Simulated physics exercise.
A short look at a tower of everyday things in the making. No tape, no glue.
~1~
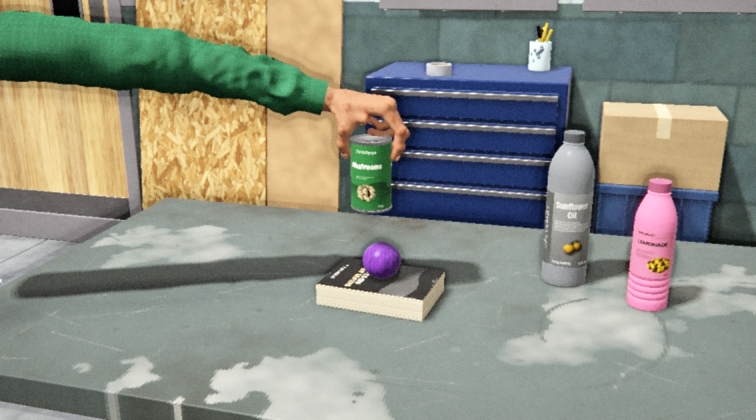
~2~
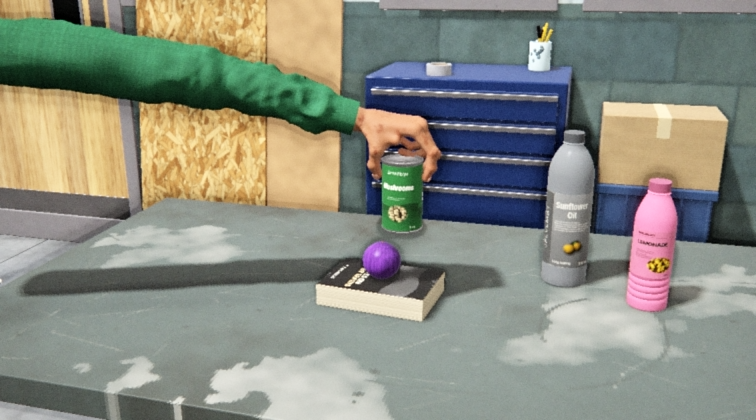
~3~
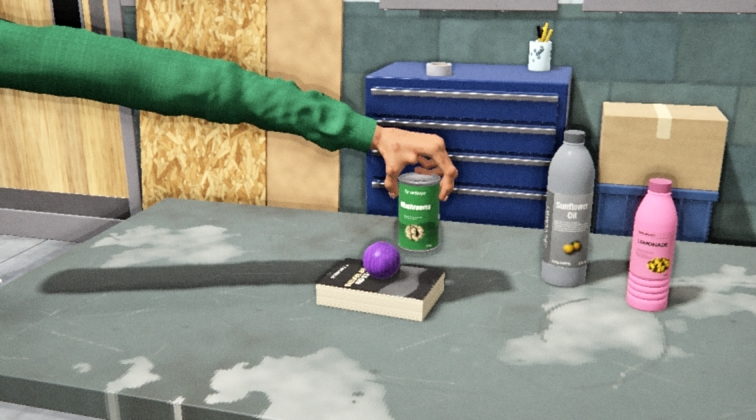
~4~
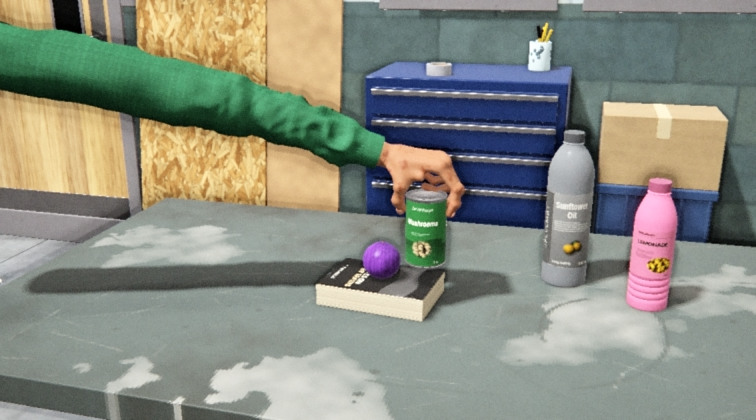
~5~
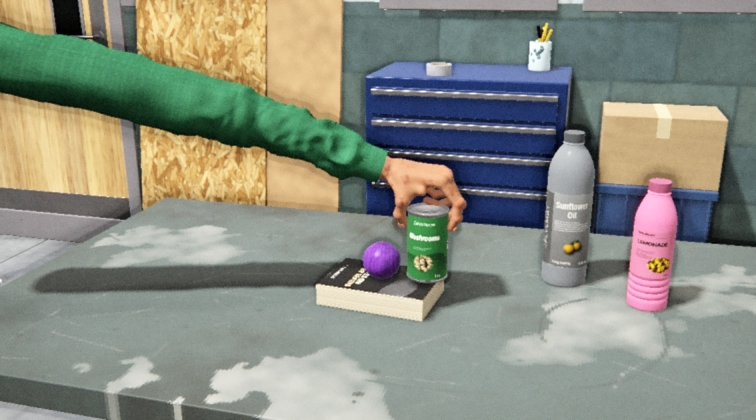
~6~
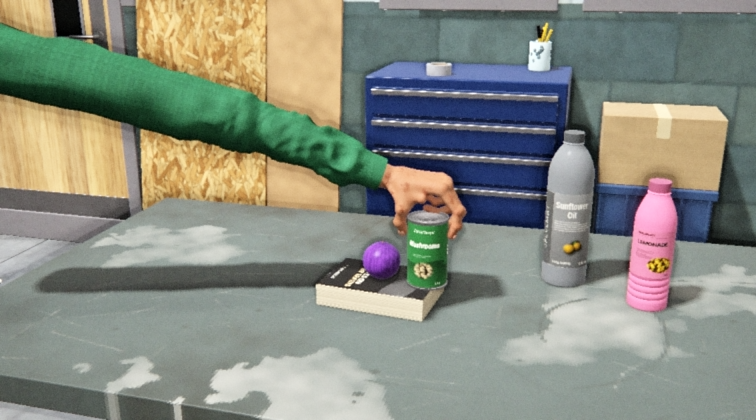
A hand in a green sleeve carried a green tin rightward and down past a purple ball-shaped thing on a black book, then set it down close beside it, still gripping the top.
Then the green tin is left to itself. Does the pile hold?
Outcome: The pile keeps its balance.
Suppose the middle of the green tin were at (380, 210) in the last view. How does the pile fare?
Then it loses its balance.
Then, 0.20 s past the last view, nothing moves.
Then, 0.50 s past the last view, green tin resting near (428, 250).
Finally, all 5 still in place. Final places as the last picture's camera would see them, green tin near (428, 250). The pile stays up.
